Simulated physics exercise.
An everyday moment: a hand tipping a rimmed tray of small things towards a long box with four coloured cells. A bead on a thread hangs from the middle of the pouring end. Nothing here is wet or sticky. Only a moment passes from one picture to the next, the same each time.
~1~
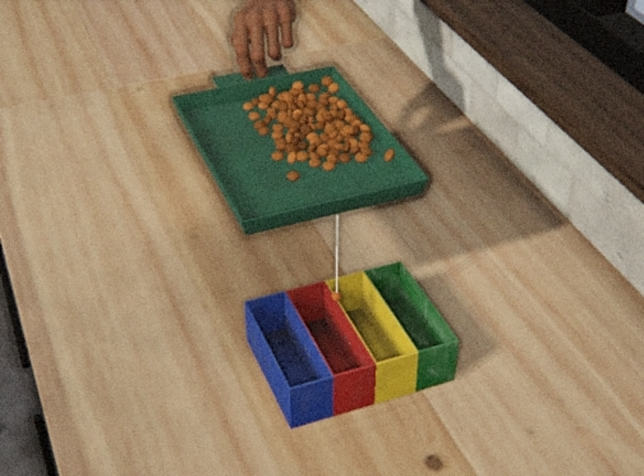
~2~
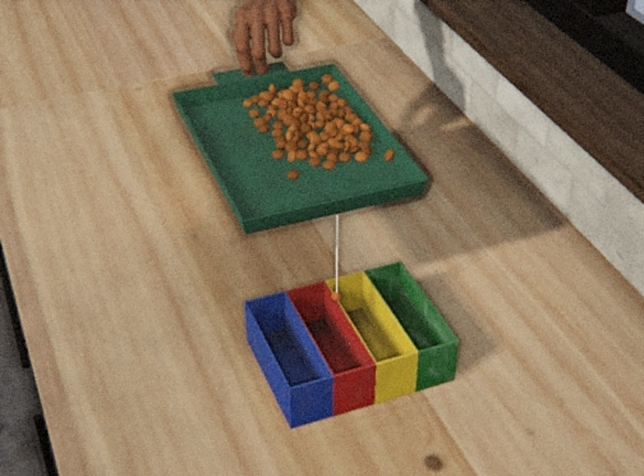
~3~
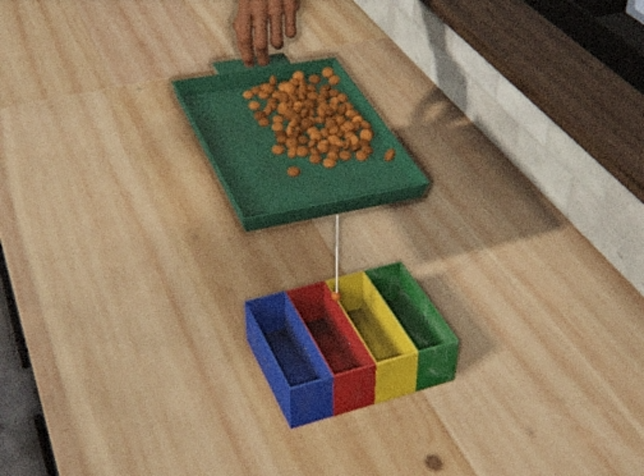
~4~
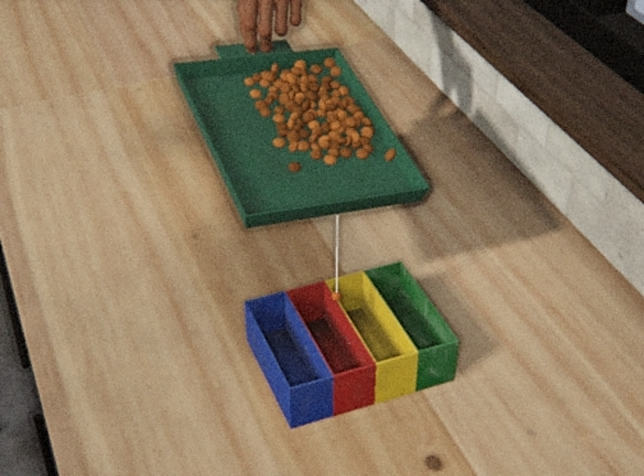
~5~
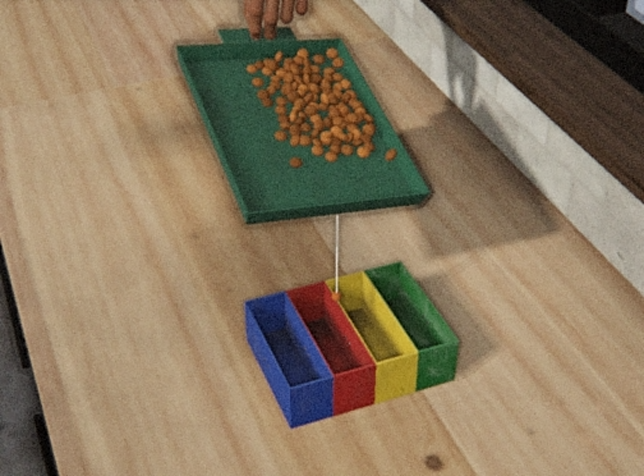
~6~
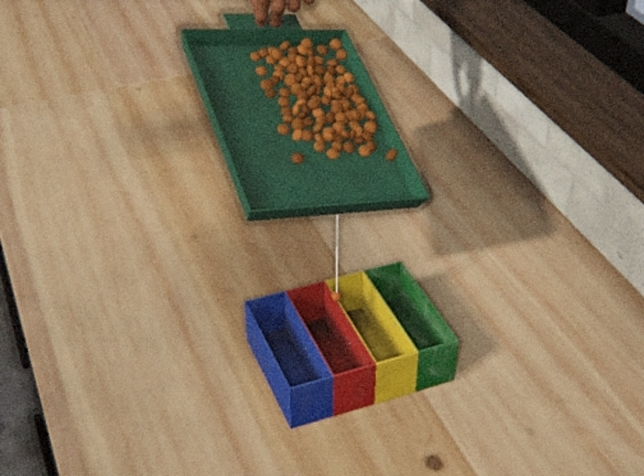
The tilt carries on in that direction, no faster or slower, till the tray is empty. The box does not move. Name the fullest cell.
Most goes to the green cell.
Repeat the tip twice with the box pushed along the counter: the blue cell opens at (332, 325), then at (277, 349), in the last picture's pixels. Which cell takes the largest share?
At the first place that yellow cell, at the second the green one.
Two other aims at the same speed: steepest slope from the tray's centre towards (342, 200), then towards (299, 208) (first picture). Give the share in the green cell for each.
Near 30 % and 0 %.
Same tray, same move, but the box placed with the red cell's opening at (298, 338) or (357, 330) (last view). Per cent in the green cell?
In turn 10 and 60 in a hundred.
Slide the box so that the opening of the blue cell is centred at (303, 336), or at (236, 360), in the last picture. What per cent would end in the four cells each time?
First some 90, then 0 per cent.
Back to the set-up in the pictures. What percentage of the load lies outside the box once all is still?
About 40 per cent.
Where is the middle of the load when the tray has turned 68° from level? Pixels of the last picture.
Around (396, 182).
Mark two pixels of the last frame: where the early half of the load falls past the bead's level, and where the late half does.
Early half (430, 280), late half (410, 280).
Soon, tray tipped steeply; most on the tray; a small part falling or outside the box.
A while on, tray tipped past a quarter turn; a small part on the tray; about half in the green cell; a stray few in the yellow cell; about half falling or outside the box.
Towards the end, tray tipped past a quarter turn; about half in the green cell; a stray few in the yellow cell; a stray few in the red cell; about a third falling or outside the box.
Finally, tray tipped past a quarter turn; about half in the green cell; a stray few in the yellow cell; a stray few in the red cell; none in the blue cell; about a third outside the box.
